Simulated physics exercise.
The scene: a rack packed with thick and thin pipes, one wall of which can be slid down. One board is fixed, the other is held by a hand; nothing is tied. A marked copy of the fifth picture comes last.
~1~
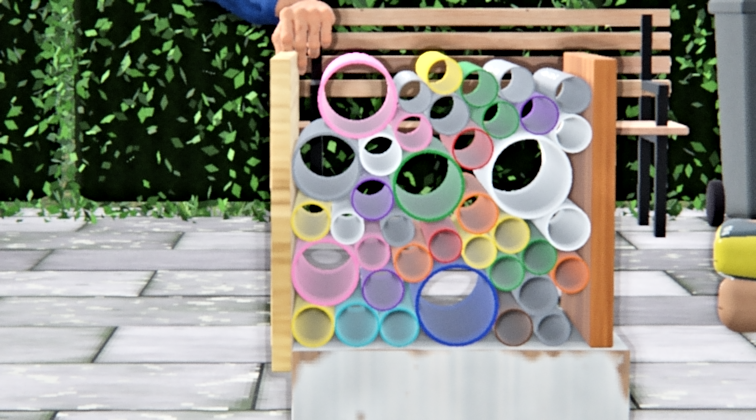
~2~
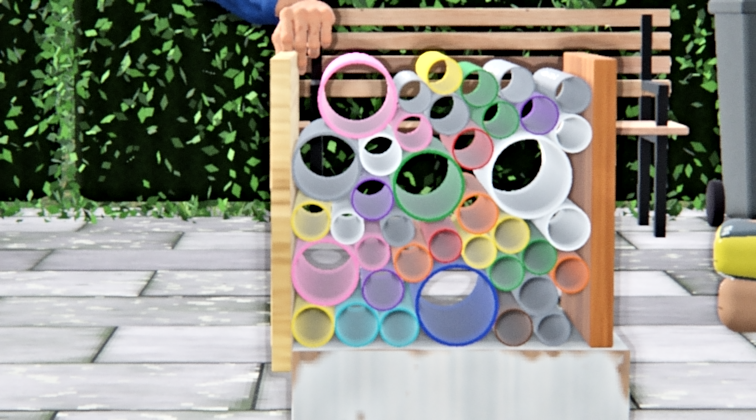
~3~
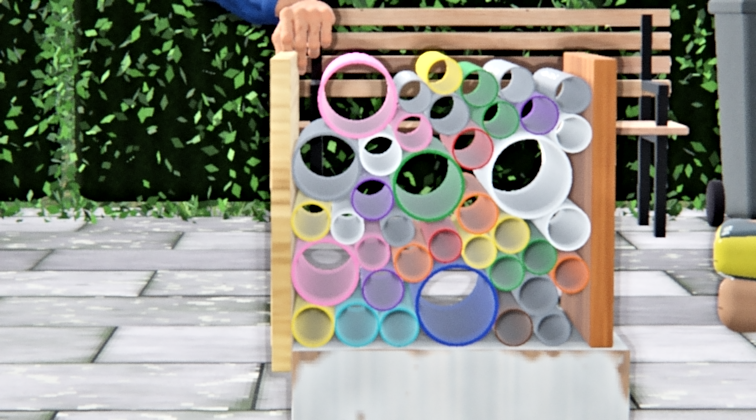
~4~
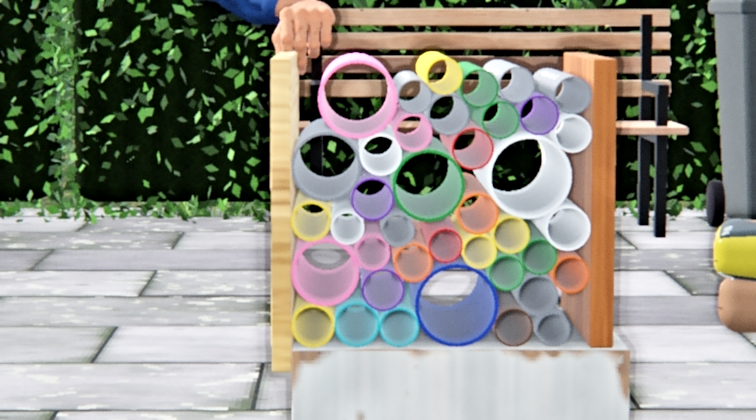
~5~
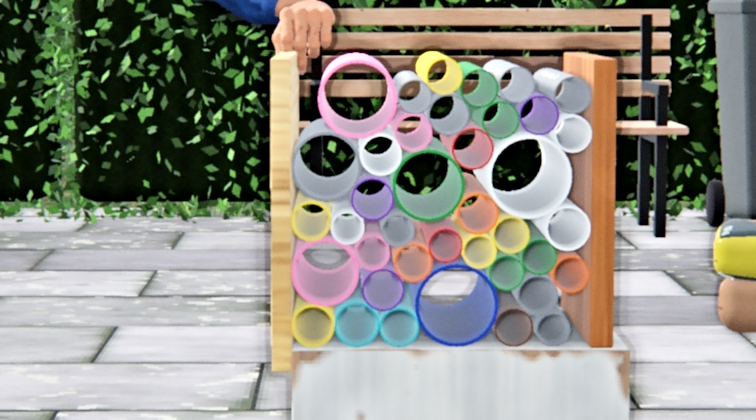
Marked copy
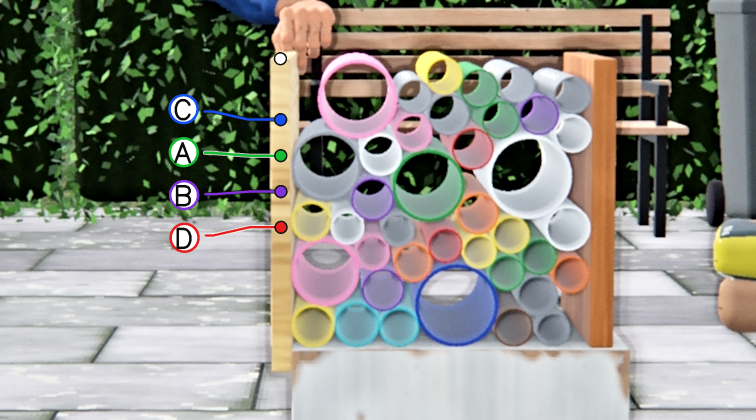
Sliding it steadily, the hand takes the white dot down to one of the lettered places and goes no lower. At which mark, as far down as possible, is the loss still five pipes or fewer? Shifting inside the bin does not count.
Stop at D.
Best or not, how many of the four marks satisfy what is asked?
Four of the four.
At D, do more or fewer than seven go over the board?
It loses fewer than seven.
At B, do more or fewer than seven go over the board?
Fewer than seven.
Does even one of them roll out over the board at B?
No.
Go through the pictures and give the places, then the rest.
The first frame shows a grey pipe (553, 329); an orange pipe (571, 274); a pink pipe (372, 253).
The second frame shows a pink pipe (372, 253); a grey pipe (398, 231).
The third frame shows a grey pipe (326, 167); a green pipe (501, 120).
The fourth frame shows a grey pipe (414, 97); side board (286, 199).
The fifth frame shows a yellow pipe (313, 326); a grey pipe (553, 329); an orange pipe (571, 274).
On the marked copy, A at (281, 156); B at (281, 192); C at (280, 120); D at (281, 227); the white dot at (280, 59).
Following D. Soon after the start, top of the board (291, 133).
Later, top of the board (291, 216).
In the end, top of the board (291, 226), none out over the board.
As for the rest, A none out over the board; B none out over the board; C none out over the board.
